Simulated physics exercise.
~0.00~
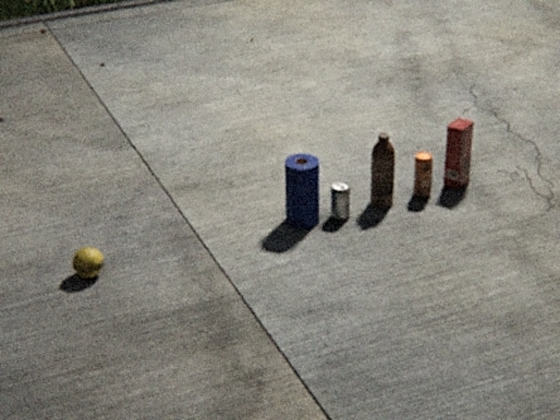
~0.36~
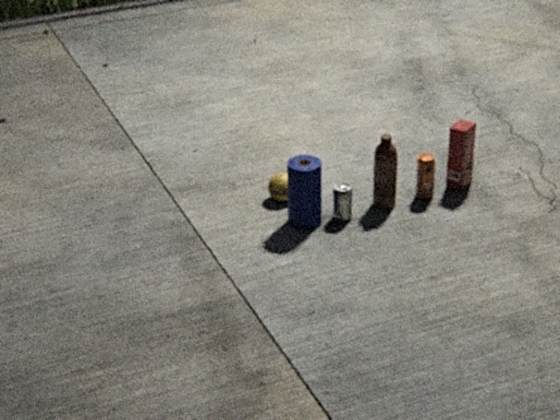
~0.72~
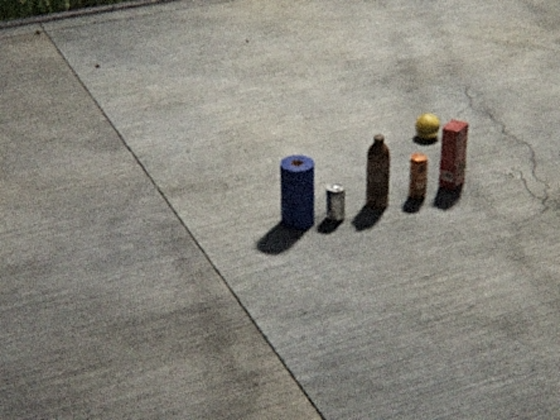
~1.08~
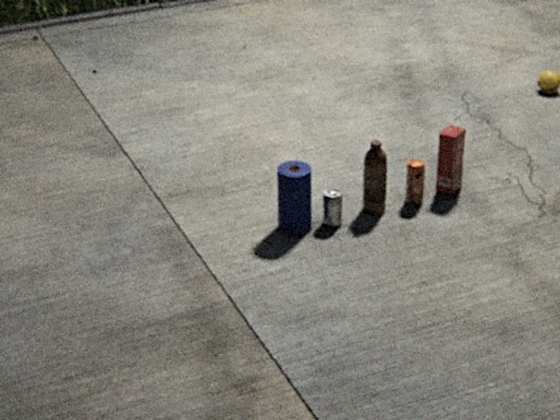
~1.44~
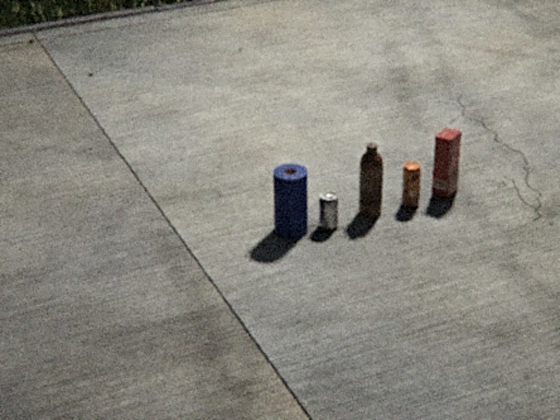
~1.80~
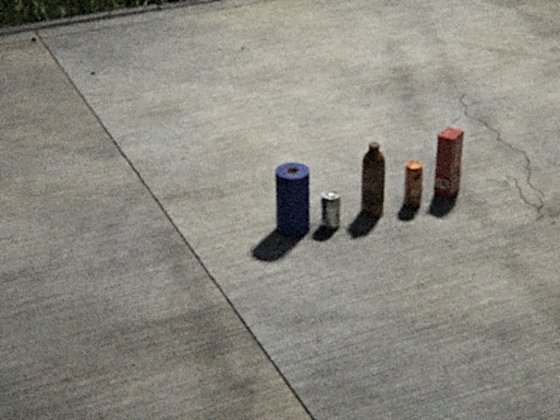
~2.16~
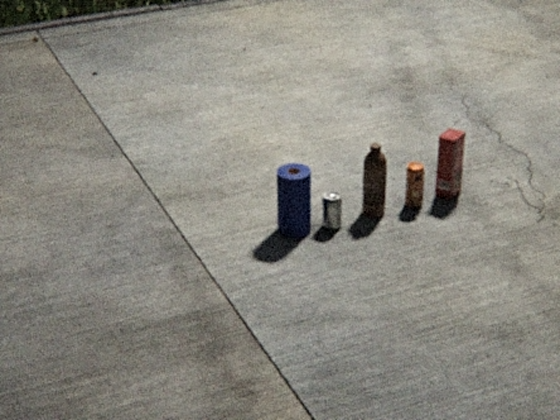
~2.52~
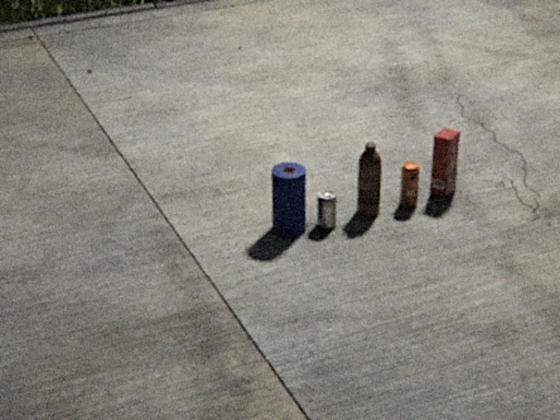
A blue roll, a white can, a brown bottle, an orange can and a red carton stood on a concrete floor while a yellow ball rolled rightward behind them and out of view, leaving all five still upright in their places.
